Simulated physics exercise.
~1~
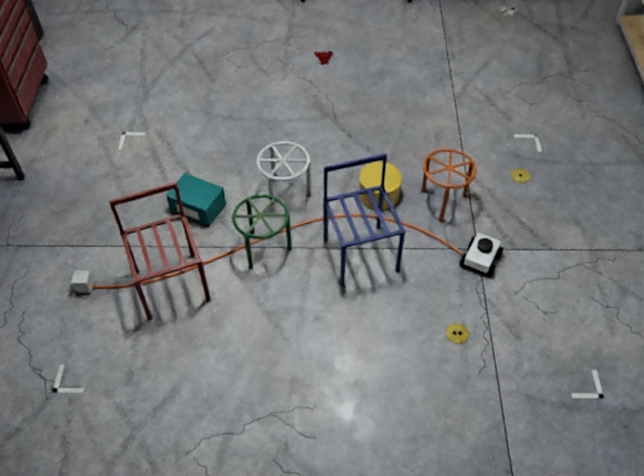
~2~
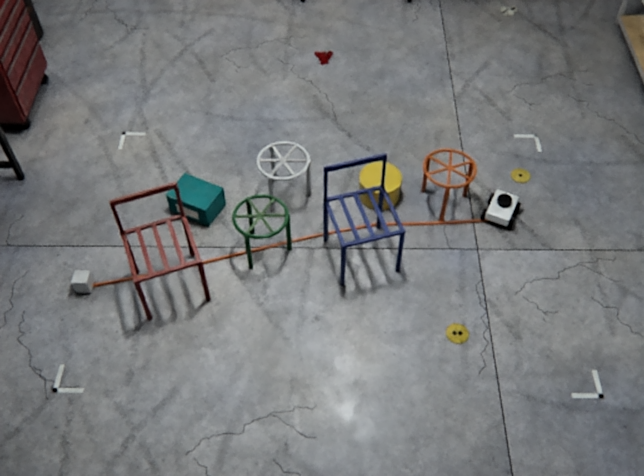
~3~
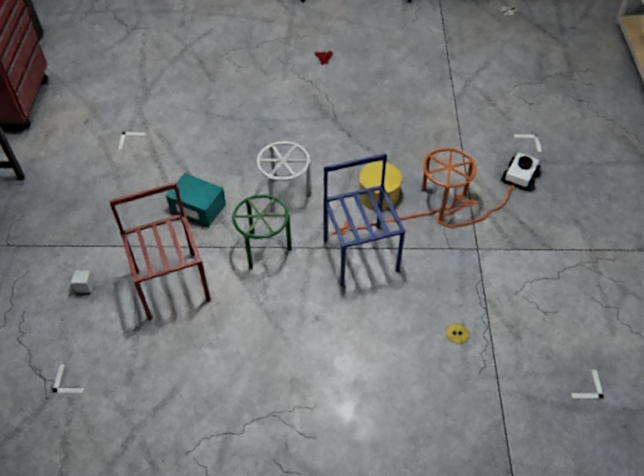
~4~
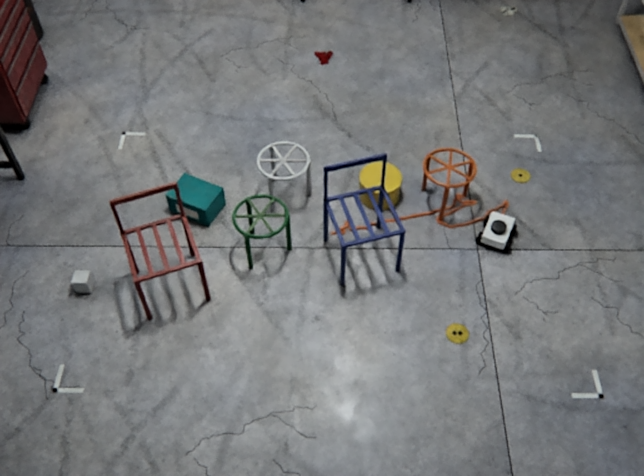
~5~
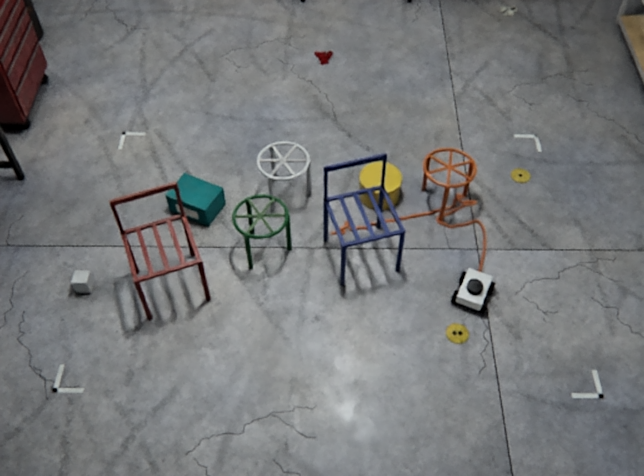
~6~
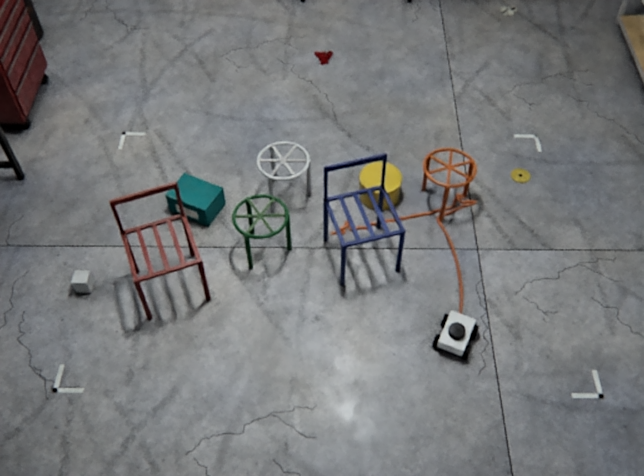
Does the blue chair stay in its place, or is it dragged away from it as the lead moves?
The blue chair stays in its place. It stands where it began, even with the loose end of the lead lying by it.
